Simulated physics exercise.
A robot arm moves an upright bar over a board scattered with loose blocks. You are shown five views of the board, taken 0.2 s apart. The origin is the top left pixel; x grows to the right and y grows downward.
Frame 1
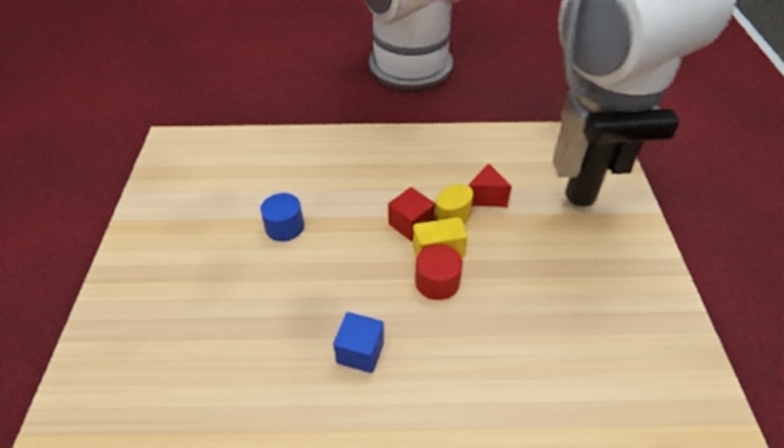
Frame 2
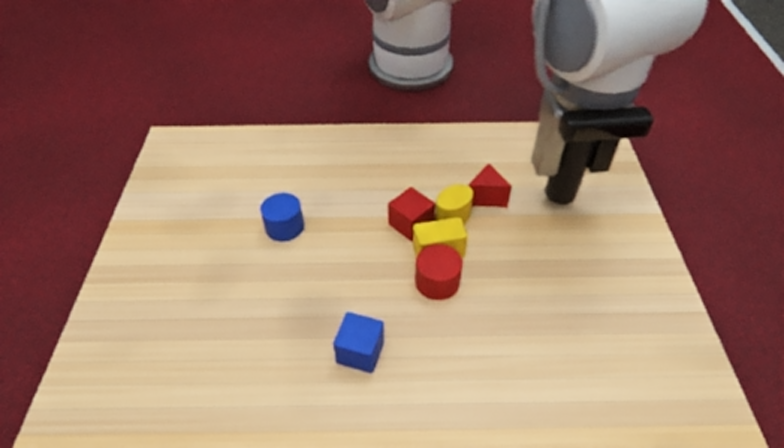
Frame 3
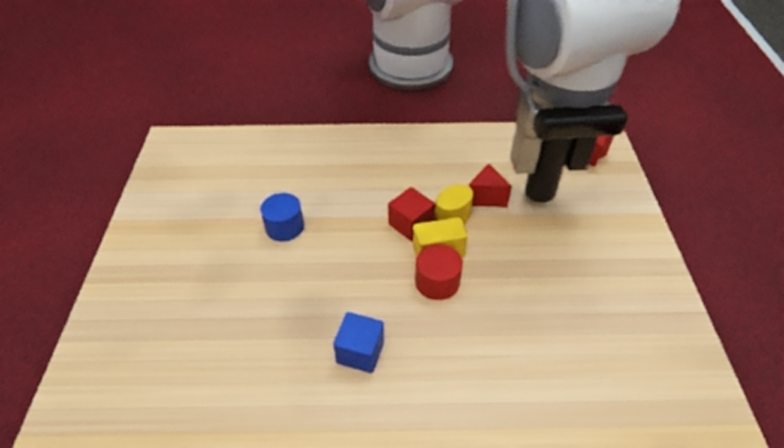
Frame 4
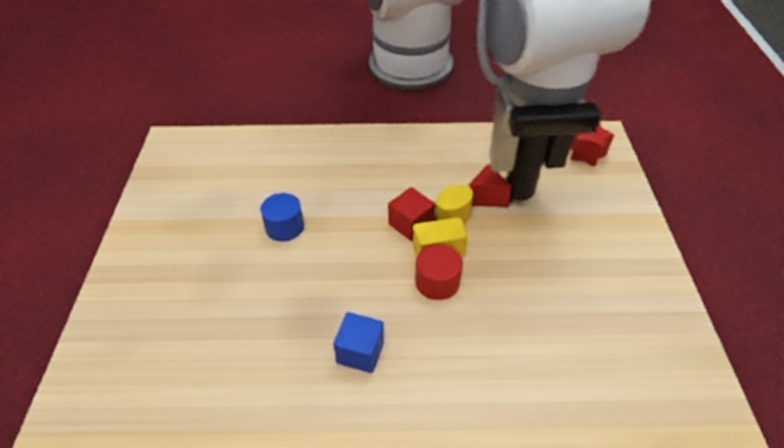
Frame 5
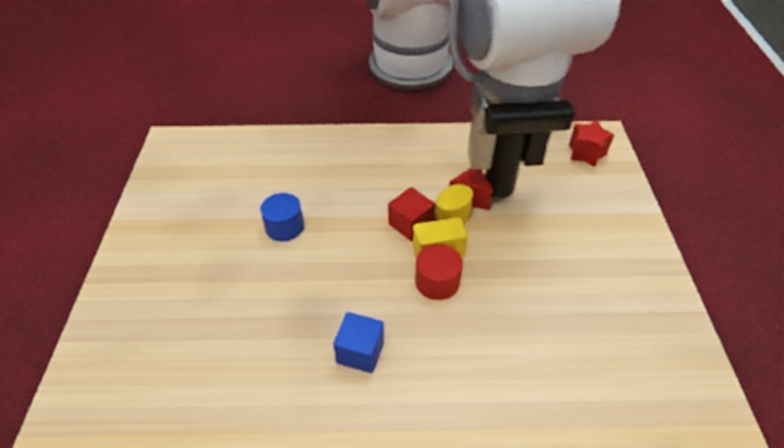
Robot arm sliding an upright black bar left across a wooden board, nudging a red three-sided block slightly left among scattered blocks.
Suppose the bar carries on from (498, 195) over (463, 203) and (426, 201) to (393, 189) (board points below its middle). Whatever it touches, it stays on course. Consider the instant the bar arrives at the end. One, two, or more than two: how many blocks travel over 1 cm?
Going by the path, three or more of them shift by more than about 1 cm.
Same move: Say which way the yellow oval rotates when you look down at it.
Seen from above, counterclockwise.
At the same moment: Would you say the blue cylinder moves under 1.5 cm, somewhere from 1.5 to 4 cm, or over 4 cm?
If I had to pick, the blue cylinder travels less than 1.5 cm here.
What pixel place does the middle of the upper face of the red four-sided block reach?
That would be at about pixel (397, 213).
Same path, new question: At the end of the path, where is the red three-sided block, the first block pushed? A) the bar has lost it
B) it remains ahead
Option B.
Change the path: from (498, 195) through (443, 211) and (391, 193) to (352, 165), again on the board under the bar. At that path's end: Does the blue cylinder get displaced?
No
What follows on the original path. One third of the way, bar at (463, 195); red four-sided block at (408, 207), turned 25° clockwise; yellow oval at (440, 202), turned 65° anticlockwise; red three-sided block at (436, 176), turned 20° clockwise.
Two thirds of the way, bar at (427, 193); red four-sided block at (397, 213), turned 35° clockwise; yellow oval at (432, 205), turned 100° anticlockwise; red three-sided block at (401, 171), turned 35° clockwise.
At the end, bar at (393, 181); blue cylinder unmoved; red four-sided block at (397, 213), turned 35° clockwise; yellow rectangle unmoved; yellow oval at (432, 205), turned 100° anticlockwise; red three-sided block at (369, 158), turned 45° clockwise.
